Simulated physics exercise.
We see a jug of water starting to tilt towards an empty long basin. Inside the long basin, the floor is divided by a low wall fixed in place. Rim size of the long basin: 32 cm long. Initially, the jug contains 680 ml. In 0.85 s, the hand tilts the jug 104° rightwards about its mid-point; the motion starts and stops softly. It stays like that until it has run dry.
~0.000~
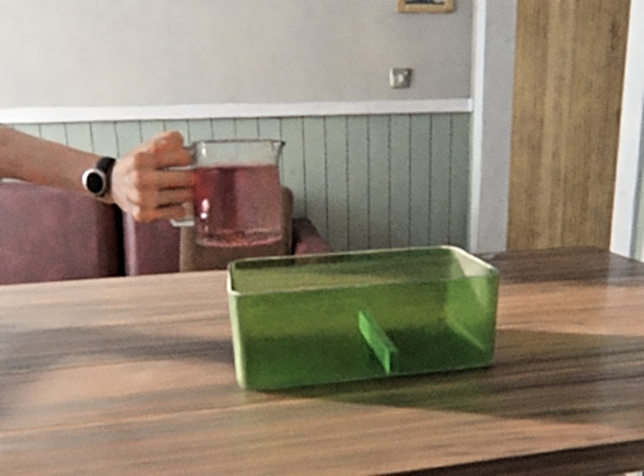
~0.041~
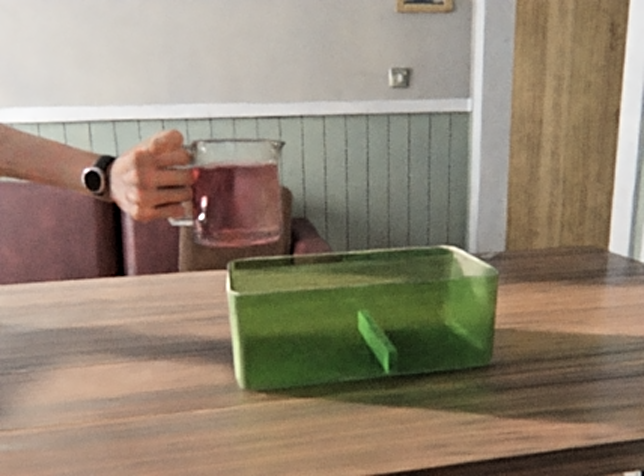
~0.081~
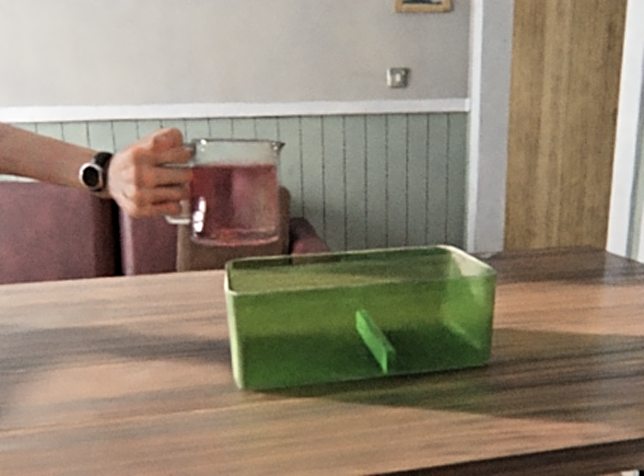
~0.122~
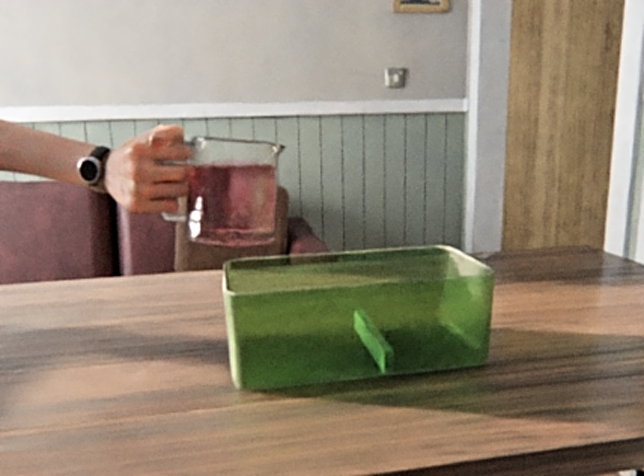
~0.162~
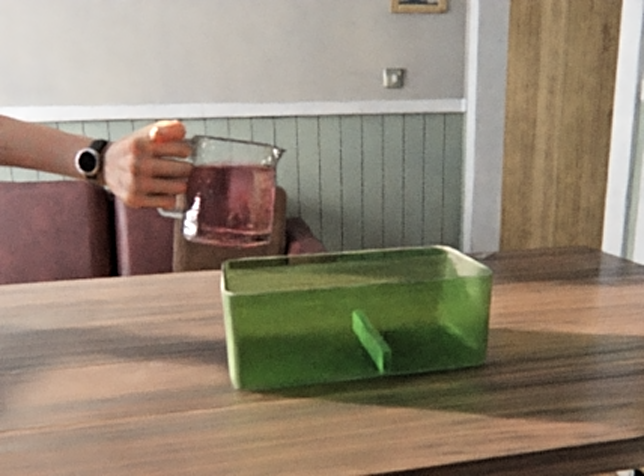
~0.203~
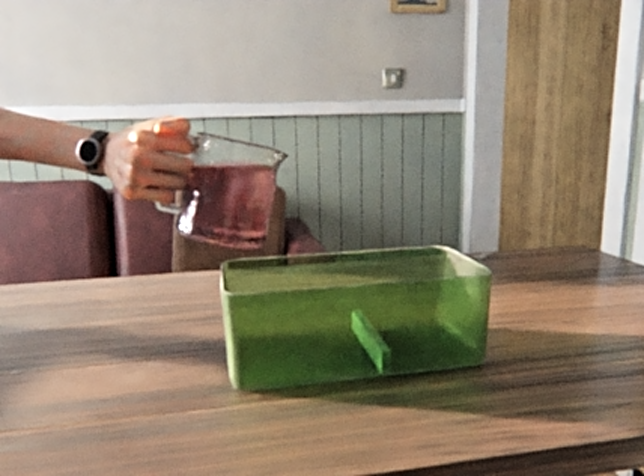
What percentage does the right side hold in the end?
About 13 per cent.
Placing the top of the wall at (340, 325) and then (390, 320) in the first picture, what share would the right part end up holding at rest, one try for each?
Try 1: 65 %; try 2: 10 %.
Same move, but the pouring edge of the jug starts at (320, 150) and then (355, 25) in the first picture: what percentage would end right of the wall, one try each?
Respectively about 55 and 55 percent.
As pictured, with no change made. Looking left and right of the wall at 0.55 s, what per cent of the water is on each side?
2 on the left, 0 on the right, roughly.
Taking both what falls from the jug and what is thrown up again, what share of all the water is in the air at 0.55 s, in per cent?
I'd put it at about 12 percent.
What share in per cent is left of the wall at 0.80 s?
I'd say near 50 percent.
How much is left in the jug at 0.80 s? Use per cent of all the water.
Close to 32 percent of the total.
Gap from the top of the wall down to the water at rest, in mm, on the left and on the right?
Looks like roughly 6 mm on the left and roughly 24 mm on the right.
By 0.55 s the tilt is 75° and 85 per cent is still to pour, 2 is left of the wall and 0 right of it.
By 0.80 s the tilt is 103° and 32 per cent is still to pour, 50 is left of the wall and 1 right of it.
By 1.06 s the tilt is 104° and 7 per cent is still to pour, 80 is left of the wall and 6 right of it.
By 1.35 s the tilt is 104° and 1 per cent is still to pour, 85 is left of the wall and 11 right of it.
At rest 84 per cent lies left of the wall, 13 right of it and 3 outside.
